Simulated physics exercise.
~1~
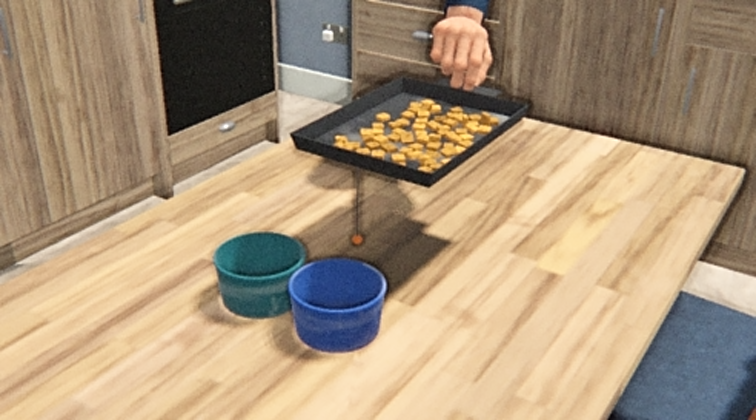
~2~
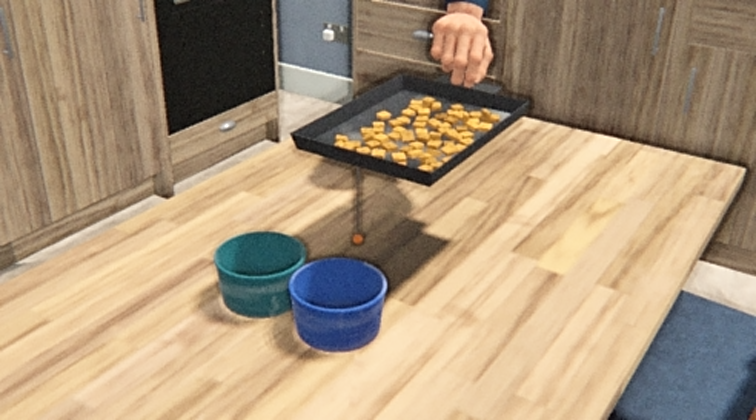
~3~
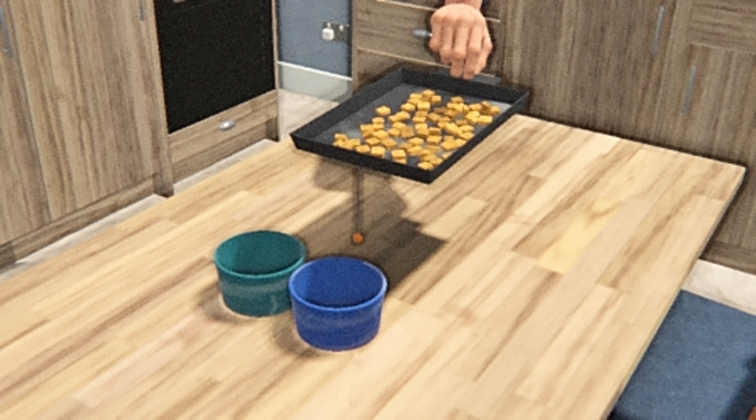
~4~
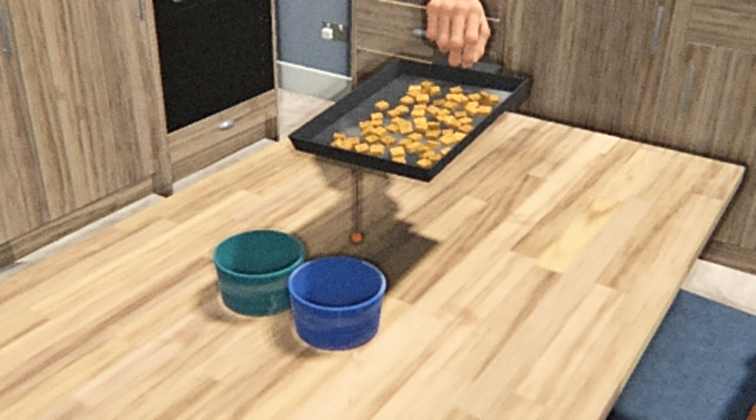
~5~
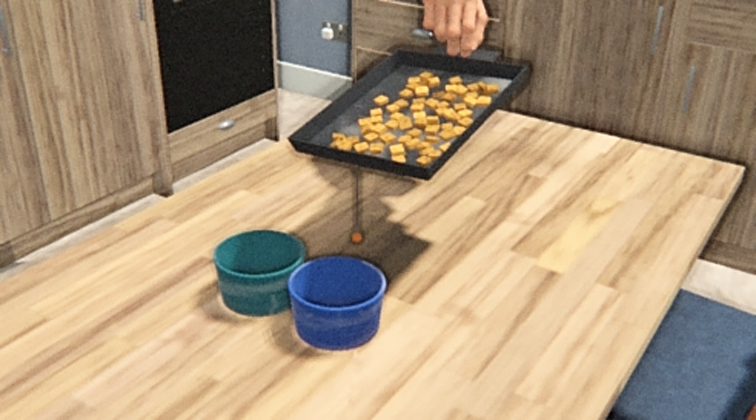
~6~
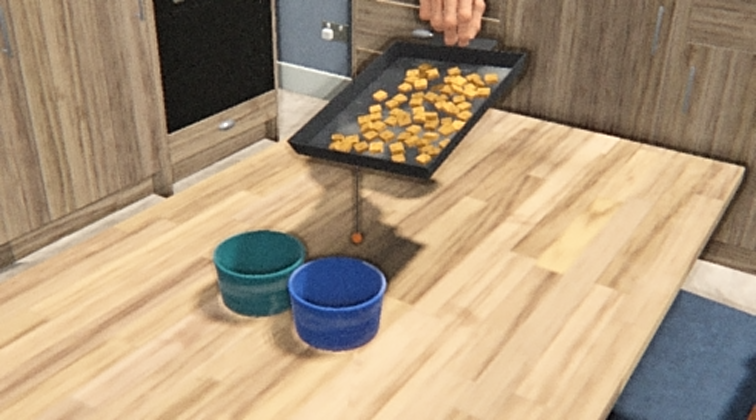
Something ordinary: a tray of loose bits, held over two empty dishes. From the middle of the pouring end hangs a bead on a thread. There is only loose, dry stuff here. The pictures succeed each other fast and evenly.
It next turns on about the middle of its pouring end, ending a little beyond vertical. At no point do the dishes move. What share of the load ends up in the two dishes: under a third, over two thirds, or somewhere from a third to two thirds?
From a third to two thirds.
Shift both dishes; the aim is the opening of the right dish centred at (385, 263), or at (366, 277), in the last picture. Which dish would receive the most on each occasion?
Outcome A - the left-side one; outcome B - the left-side one.
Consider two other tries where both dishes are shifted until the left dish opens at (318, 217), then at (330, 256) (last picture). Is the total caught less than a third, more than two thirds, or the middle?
Try 1 - under a third; try 2 - between a third and two thirds.
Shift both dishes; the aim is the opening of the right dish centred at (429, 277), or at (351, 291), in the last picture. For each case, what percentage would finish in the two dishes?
Around 20 and then 40 per cent.
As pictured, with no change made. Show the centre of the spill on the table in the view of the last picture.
Centre, final frame: Roughly (295, 271).
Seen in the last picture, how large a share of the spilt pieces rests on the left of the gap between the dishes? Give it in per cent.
Close to 50 %.
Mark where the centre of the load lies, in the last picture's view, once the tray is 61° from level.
The middle of the pieces shows up near (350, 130).
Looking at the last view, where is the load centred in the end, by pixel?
Around (278, 288).
Shortly afterwards, tray tipped steeply; the whole lot on the tray.
Next, tray tipped past a quarter turn; the bulk on the tray; a little in the left dish; a little outside both; a little in the air.
Some moments later, tray tipped past a quarter turn; near a quarter in the right dish; near a quarter in the left dish; near half outside both.
In the end, tray tipped past a quarter turn; near a quarter in the right dish; near a quarter in the left dish; near half outside both.
